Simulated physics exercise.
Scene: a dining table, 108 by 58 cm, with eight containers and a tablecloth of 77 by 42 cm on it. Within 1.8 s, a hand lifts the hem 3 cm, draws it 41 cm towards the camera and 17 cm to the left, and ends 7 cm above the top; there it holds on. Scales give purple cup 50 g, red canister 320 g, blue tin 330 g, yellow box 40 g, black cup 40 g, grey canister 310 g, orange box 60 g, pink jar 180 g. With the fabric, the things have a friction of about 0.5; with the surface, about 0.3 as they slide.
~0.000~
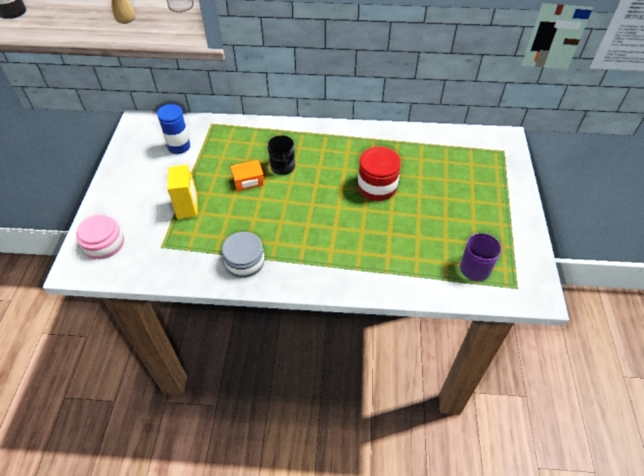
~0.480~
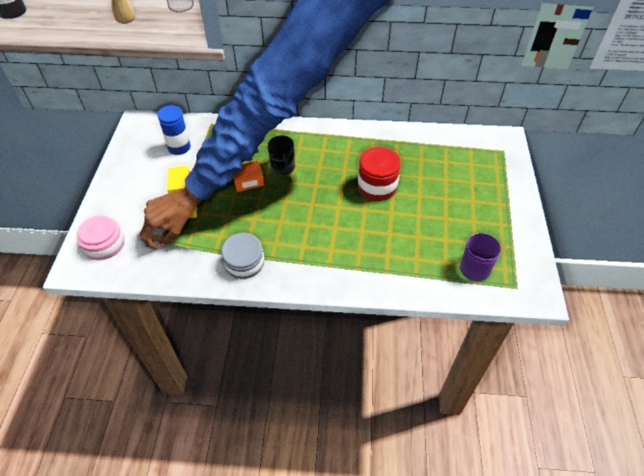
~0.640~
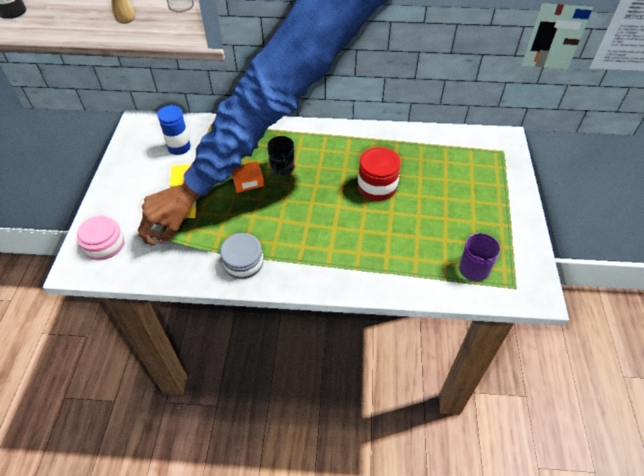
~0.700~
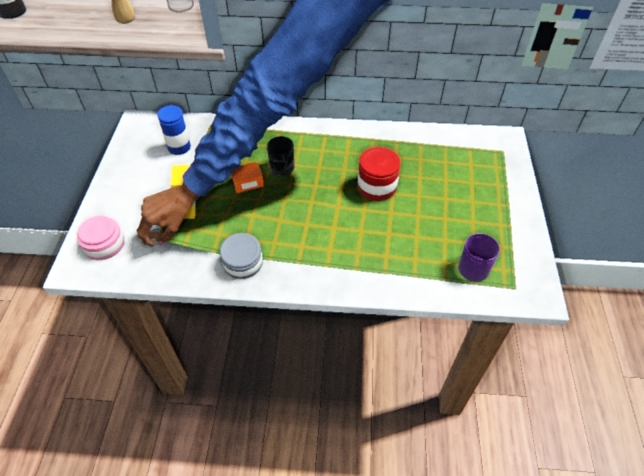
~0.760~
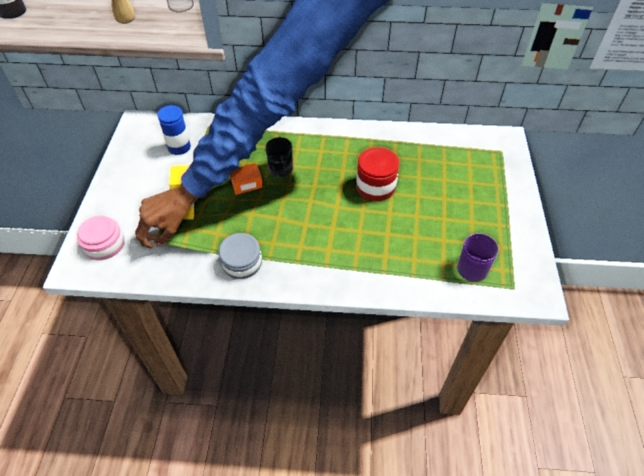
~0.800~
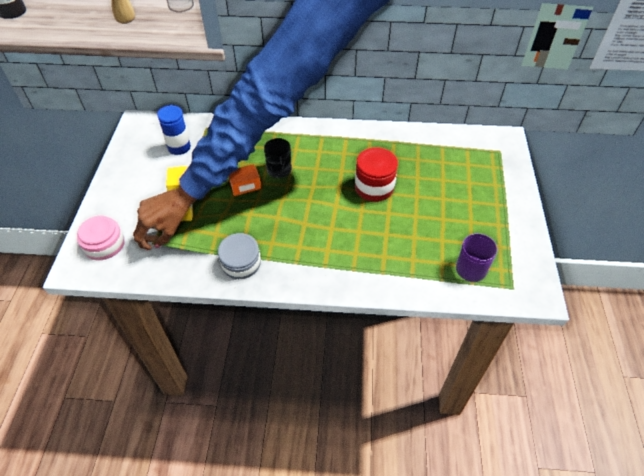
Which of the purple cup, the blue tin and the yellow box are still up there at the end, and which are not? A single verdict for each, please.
Result: The purple cup won't stay; the blue tin won't leave; the yellow box won't stay.
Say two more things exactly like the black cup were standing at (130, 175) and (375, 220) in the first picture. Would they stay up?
In order: Holds on; comes off.
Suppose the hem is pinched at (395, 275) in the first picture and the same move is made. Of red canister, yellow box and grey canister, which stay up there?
Note - red canister: Off the top; yellow box: Still on top; grey canister: Off the top.
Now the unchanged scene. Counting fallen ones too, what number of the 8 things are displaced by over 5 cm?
The count is 7.
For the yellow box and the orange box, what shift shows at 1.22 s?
I'd put the yellow box at some 15 centimetres and the orange box at some 10 centimetres.
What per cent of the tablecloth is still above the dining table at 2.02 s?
Some 60 in a hundred.
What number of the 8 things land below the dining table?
I make it 6.
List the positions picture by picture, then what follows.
The first frame shows purple cup (484, 246); blue tin (169, 112); yellow box (178, 176); tablecloth corners (160, 248) (211, 123) (505, 151) (518, 290).
The second frame shows tablecloth corners (211, 124) (504, 151); grip (158, 244).
The third frame shows yellow box (178, 176); tablecloth corners (211, 124) (504, 151); grip (157, 240).
The fourth frame shows tablecloth corners (210, 125) (504, 151); grip (156, 241).
The fifth frame shows black cup (279, 146); orange box (245, 173); tablecloth corners (208, 126) (503, 151); grip (154, 243).
The sixth frame shows purple cup (480, 247); blue tin (169, 113); yellow box (175, 178); tablecloth corners (206, 128) (501, 151) (514, 290); grip (152, 244).
After 1.2 s, 100 % of the tablecloth is still over the top; yellow box 13 cm off its start, purple cup 6 cm off its start, blue tin 5 cm off its start.
After 1.6 s, 80 % of the tablecloth is still over the top; yellow box 29 cm off its start, purple cup 15 cm off its start, blue tin 6 cm off its start.
After 2.0 s, 60 % of the tablecloth is still over the top; yellow box over the edge, purple cup over the edge, blue tin 6 cm off its start at (144, 119).
After 2.4 s, 45 % of the tablecloth is still over the top; yellow box over the edge, purple cup over the edge, blue tin 6 cm off its start.
After 4.0 s, 0 % of the tablecloth is still over the top; yellow box over the edge, purple cup over the edge, blue tin 6 cm off its start at (144, 119), black cup over the edge.
